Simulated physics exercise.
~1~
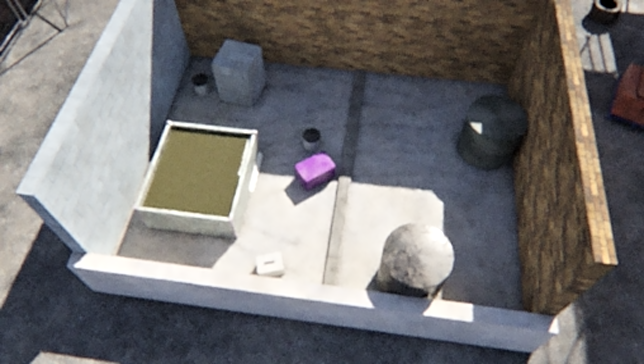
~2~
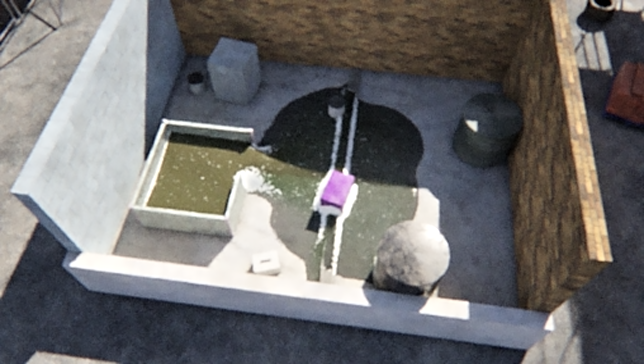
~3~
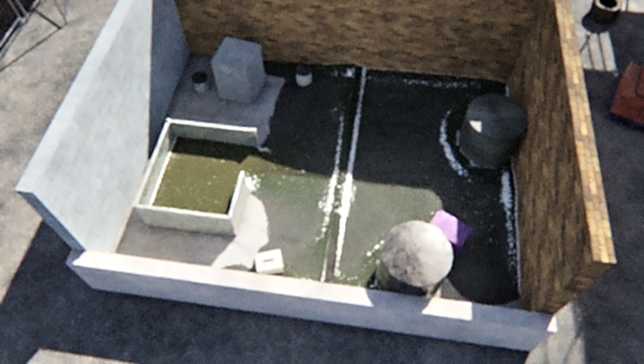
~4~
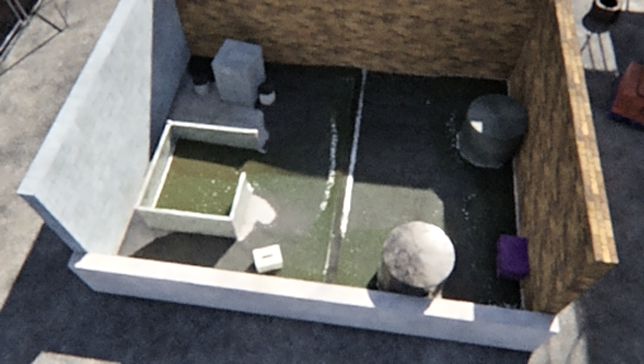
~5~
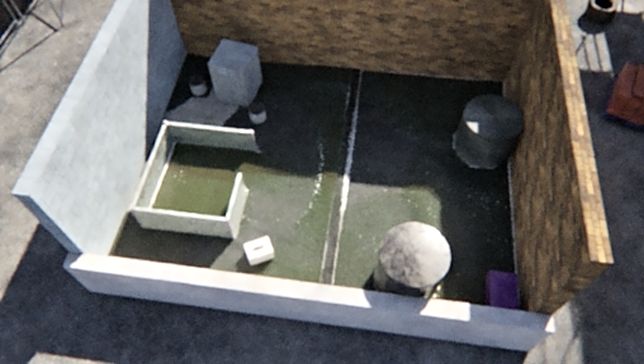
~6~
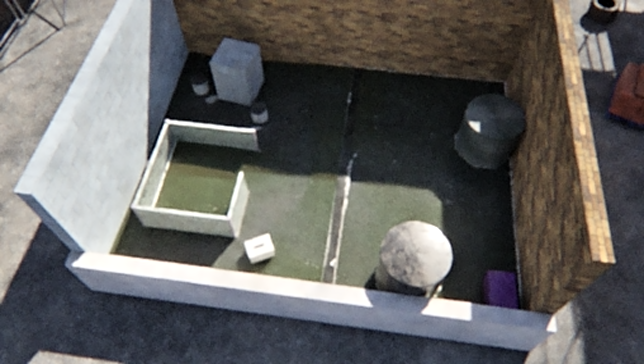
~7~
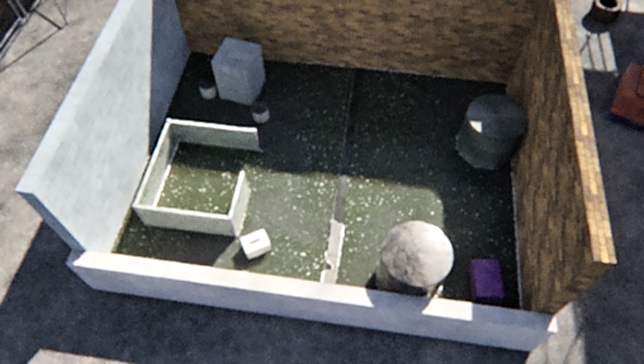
On a walled concrete pad, water spills from a tank and carries a purple crate rightward over a kerb.
